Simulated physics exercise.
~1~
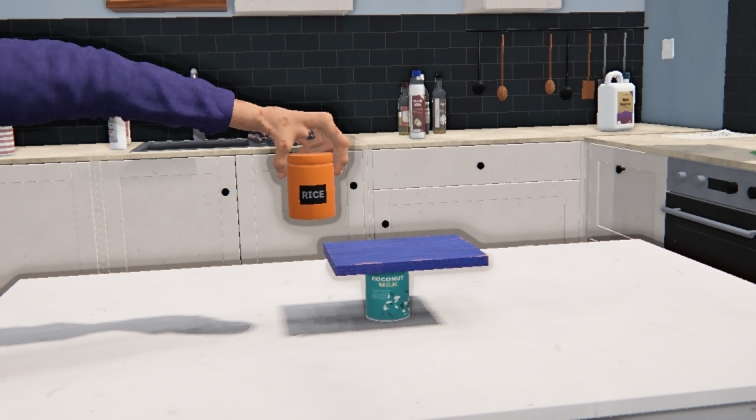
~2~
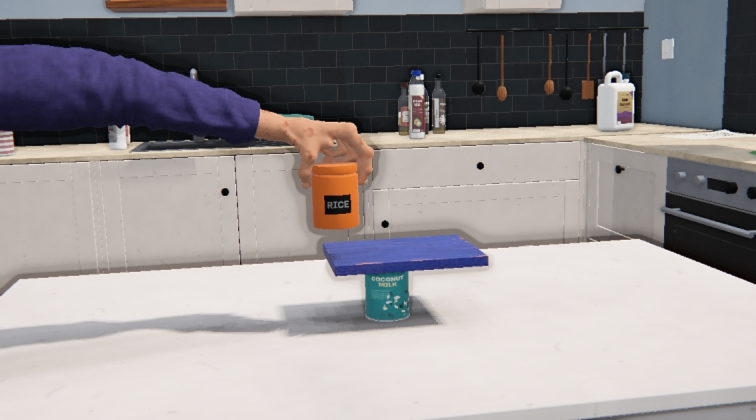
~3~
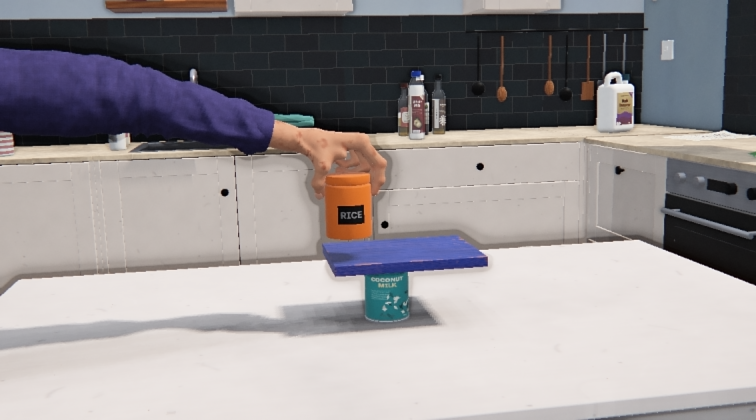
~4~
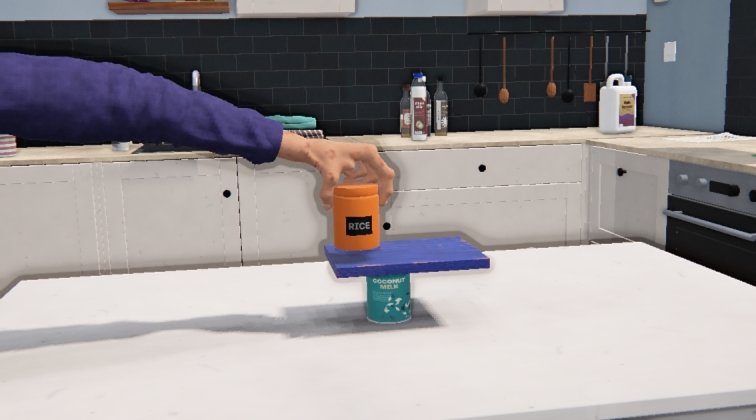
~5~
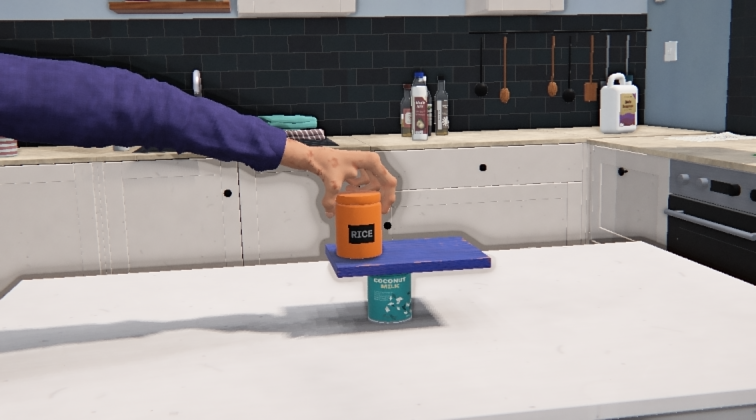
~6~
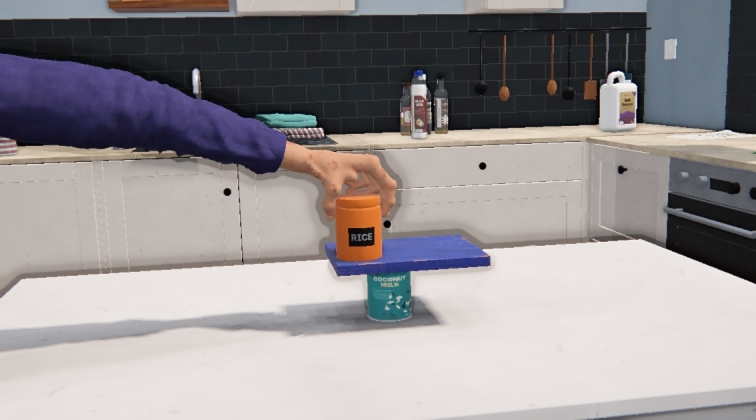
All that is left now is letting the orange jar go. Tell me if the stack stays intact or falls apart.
The stack stays intact.
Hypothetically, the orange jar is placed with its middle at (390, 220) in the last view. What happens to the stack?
Result: The stack stays stable.
Then, 0.20 s after the last picture, nothing has stirred.
Then, 0.40 s after the last picture, orange jar resting near (358, 227).
At rest, all 3 in place. Seen from the same camera at the end, orange jar near (358, 227). The stack holds.
